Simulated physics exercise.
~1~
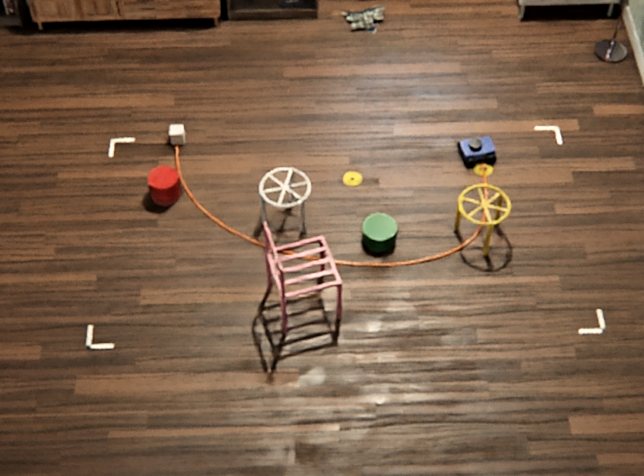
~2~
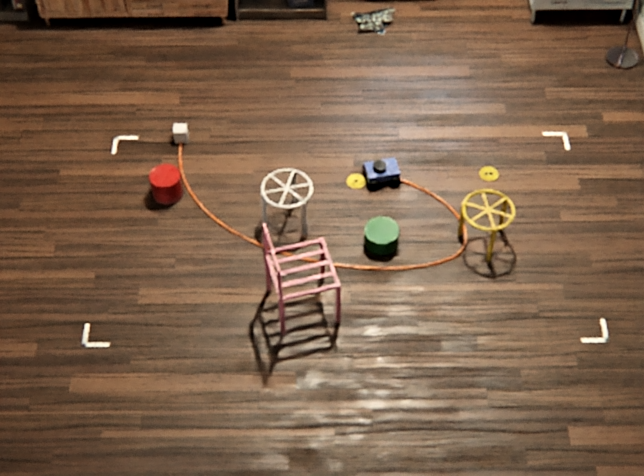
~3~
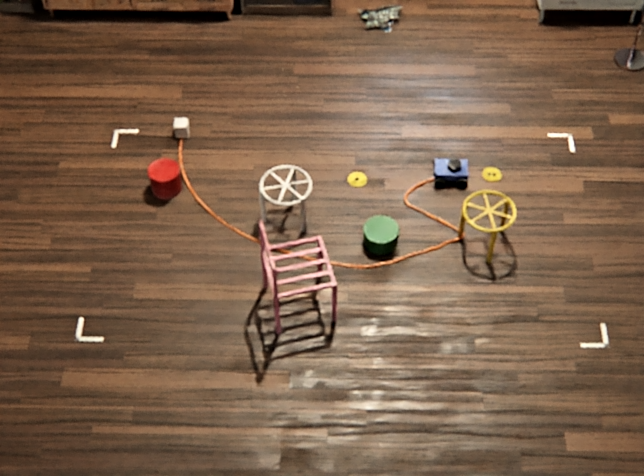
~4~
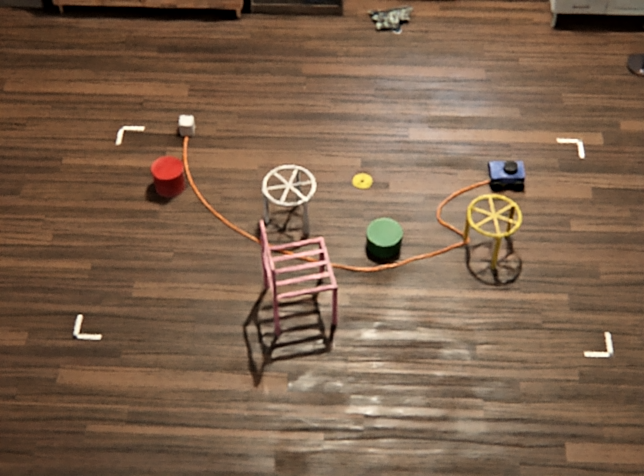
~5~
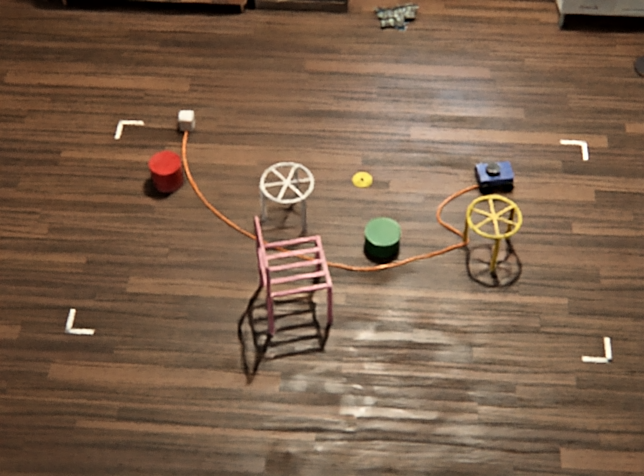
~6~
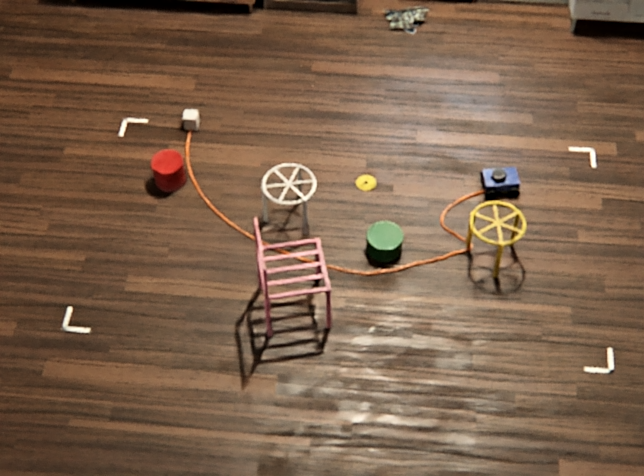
A pink chair stands near the centre of a dark wooden floor, seen from high above, with a white stool behind it, a green bin to its right, a red bin to the left and a yellow stool at the right. An orange lead curves from a small white block past them to a low blue cart, beyond the yellow stool. The cart moves left to a yellow mark near the middle, the lead bending behind it. It then travels back right towards the other mark and stops there, the lead looped loosely, while the chair, stools and bins stay standing in place.
